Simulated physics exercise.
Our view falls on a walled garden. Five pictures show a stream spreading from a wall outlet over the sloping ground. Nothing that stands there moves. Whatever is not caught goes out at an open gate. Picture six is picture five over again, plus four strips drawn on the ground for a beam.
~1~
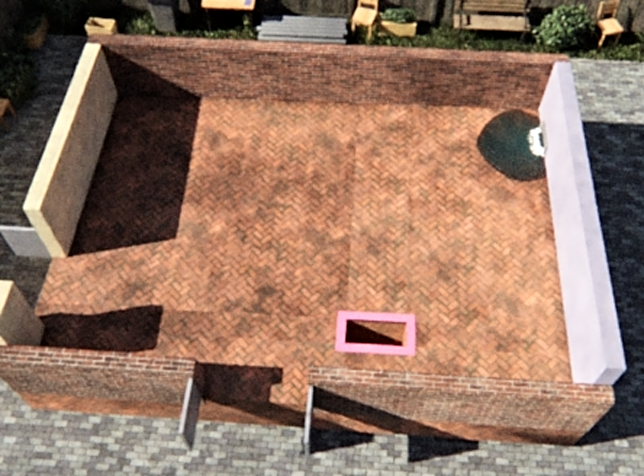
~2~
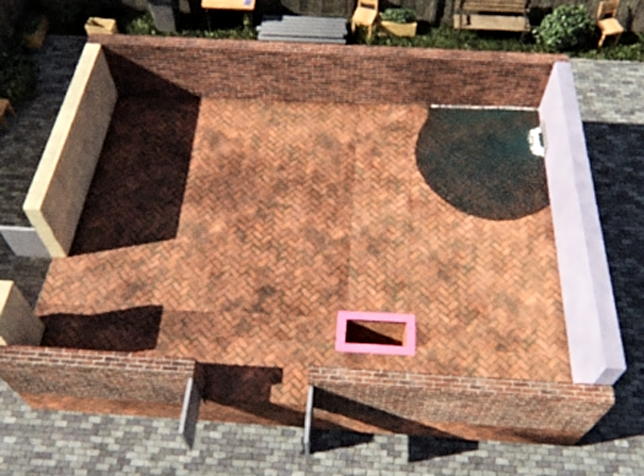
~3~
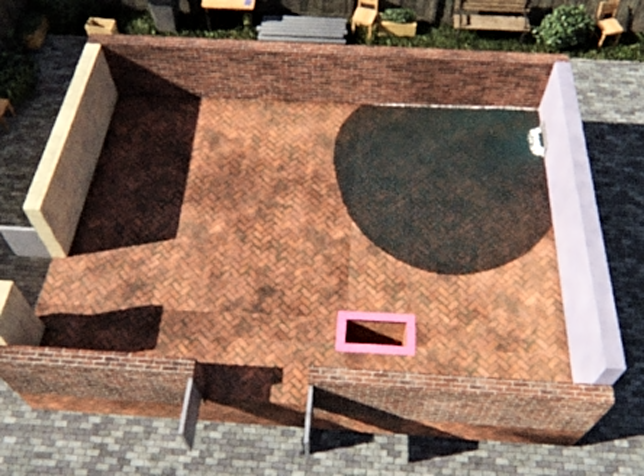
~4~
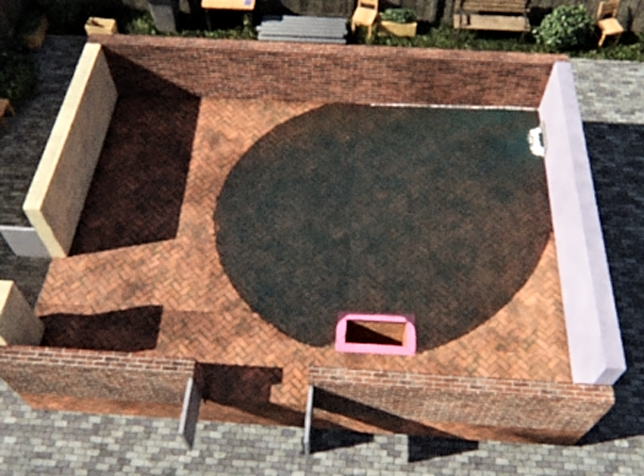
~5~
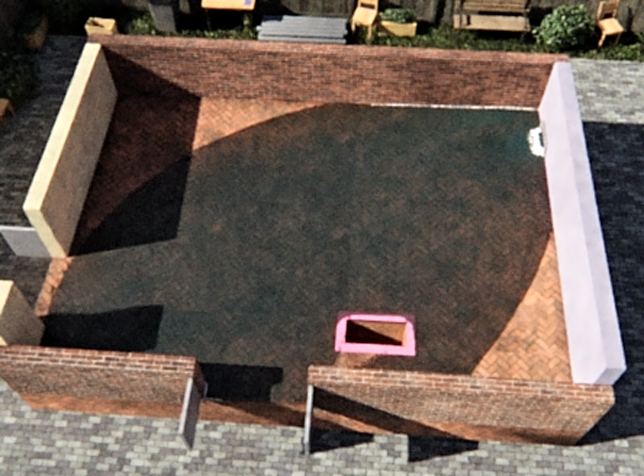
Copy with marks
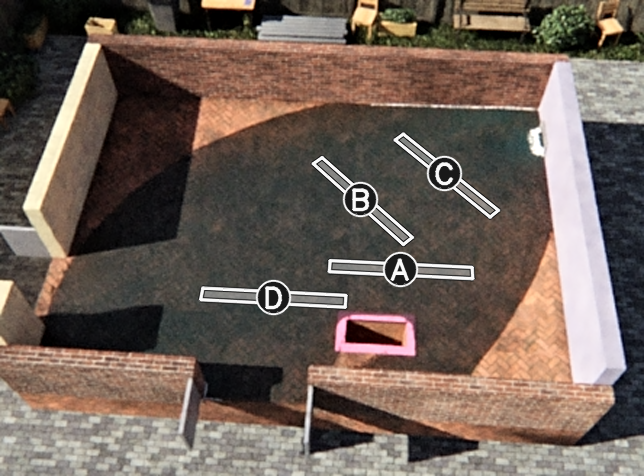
The footage shows a brick-paved walled garden from above as a dark wet patch spreads from an outlet at the right wall, widening leftward and downward, surrounding the pink-framed drain, then covering most of the paving toward the left openings.
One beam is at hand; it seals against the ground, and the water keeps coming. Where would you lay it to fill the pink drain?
B works best here.
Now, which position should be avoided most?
A it is.
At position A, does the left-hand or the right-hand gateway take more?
More leaves on the left.
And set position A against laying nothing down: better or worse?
Position A is worse.
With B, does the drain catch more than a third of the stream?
No.
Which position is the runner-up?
That is position D.
On the marked copy, A from (329, 266) to (472, 273); B from (317, 160) to (407, 240); C from (399, 137) to (494, 213); D from (201, 293) to (345, 301).
With A, next to none of the stream goes into the pink drain, about 99 % out by the gates.
With B, about 25 % of the stream goes into the pink drain, about 75 % out by the gates.
With C, about 12 % of the stream goes into the pink drain, about 88 % out by the gates.
With D, about 18 % of the stream goes into the pink drain, about 82 % out by the gates.
